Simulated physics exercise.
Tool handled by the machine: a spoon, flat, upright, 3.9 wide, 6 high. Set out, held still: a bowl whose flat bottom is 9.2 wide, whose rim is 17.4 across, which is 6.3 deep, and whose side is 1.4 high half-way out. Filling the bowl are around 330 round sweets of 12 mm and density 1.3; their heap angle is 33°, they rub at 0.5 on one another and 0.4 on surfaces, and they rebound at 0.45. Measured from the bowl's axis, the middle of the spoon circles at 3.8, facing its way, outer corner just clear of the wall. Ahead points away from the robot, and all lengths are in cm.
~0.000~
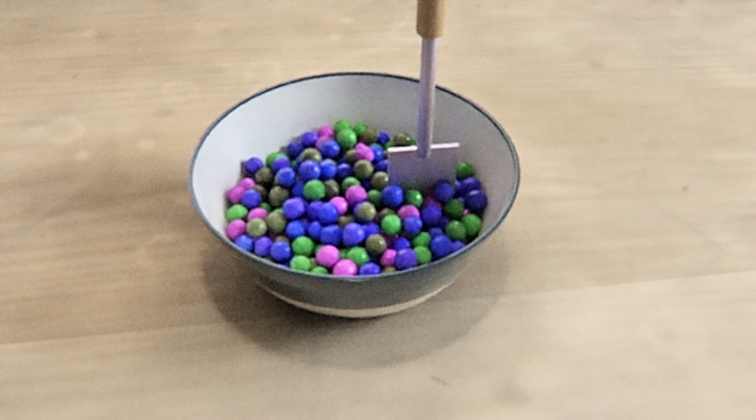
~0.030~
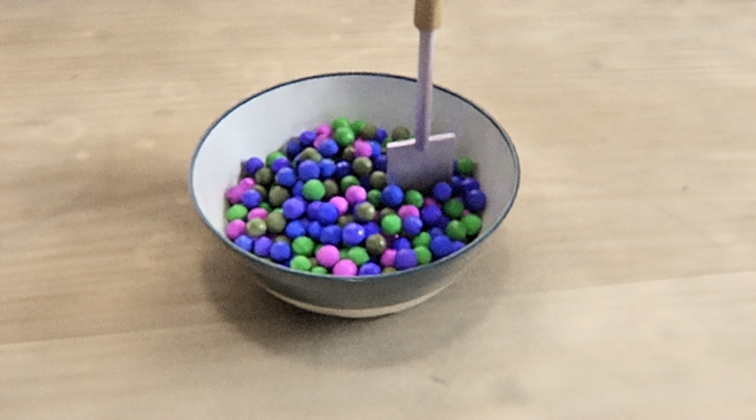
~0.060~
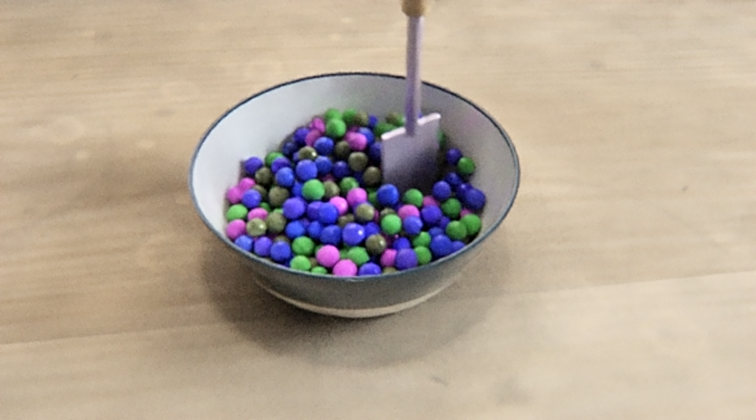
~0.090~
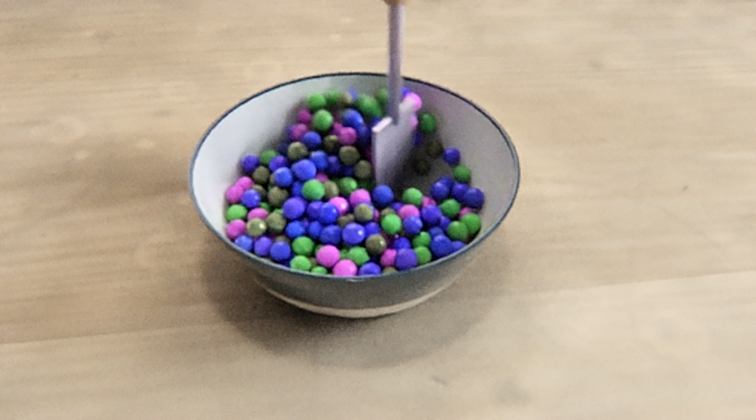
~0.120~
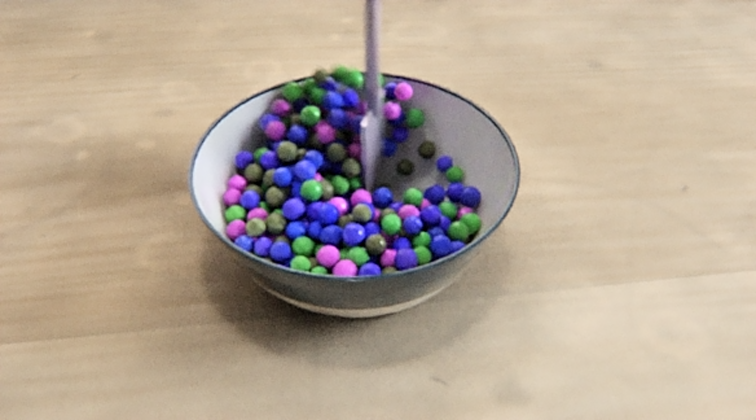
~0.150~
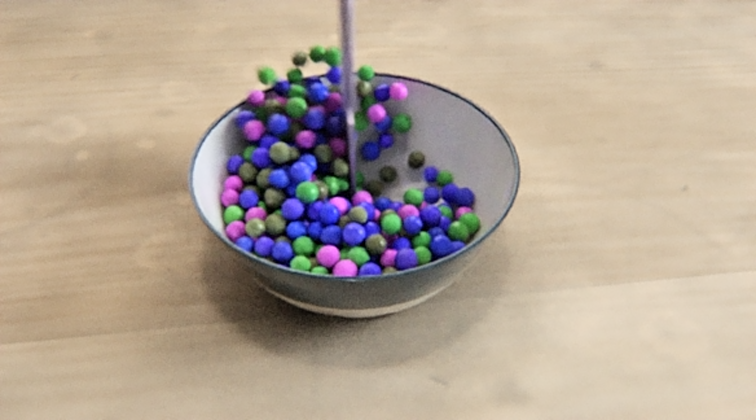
A bowl sits still while a small spade sweeps left through colorful beads, heaping them up.
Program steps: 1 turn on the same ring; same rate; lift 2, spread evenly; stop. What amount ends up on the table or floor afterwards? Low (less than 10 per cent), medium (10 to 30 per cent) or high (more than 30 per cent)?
The share is medium, between 10 and 30 per cent.
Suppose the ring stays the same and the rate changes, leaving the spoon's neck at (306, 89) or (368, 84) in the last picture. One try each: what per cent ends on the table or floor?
It comes to close to 25 per cent and close to 5 per cent.
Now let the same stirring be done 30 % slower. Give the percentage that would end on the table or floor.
In that case it comes to around 5 percent.
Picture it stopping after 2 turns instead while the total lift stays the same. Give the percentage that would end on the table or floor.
Estimate: Near 20 %.
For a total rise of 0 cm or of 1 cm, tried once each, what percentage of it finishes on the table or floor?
It comes to about 20 per cent and about 15 per cent.
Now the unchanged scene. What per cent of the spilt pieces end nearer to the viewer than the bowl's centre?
That share is about 70 per cent.
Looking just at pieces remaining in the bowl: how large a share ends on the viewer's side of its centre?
Around 40 percent of it.
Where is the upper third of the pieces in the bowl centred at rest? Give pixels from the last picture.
Estimated centre: (409, 171).
By 0.30 s, 192° round, highest piece 11 above the table; 306 in the bowl, 7 on the table or floor, 20 in flight or on the tool.
By 0.45 s, 295° round, highest piece 10 above the table; 283 in the bowl, 38 on the table or floor, 12 in flight or on the tool.
By 0.73 s, 0° round, highest piece 7 above the table; 268 in the bowl, 64 on the table or floor, 1 in flight or on the tool.
By 1.43 s, 0° round, highest piece 6 above the table; 268 in the bowl, 65 on the table or floor.
Final count, 268 in the bowl, 65 on the table or floor. That is 20 % on the table or floor.
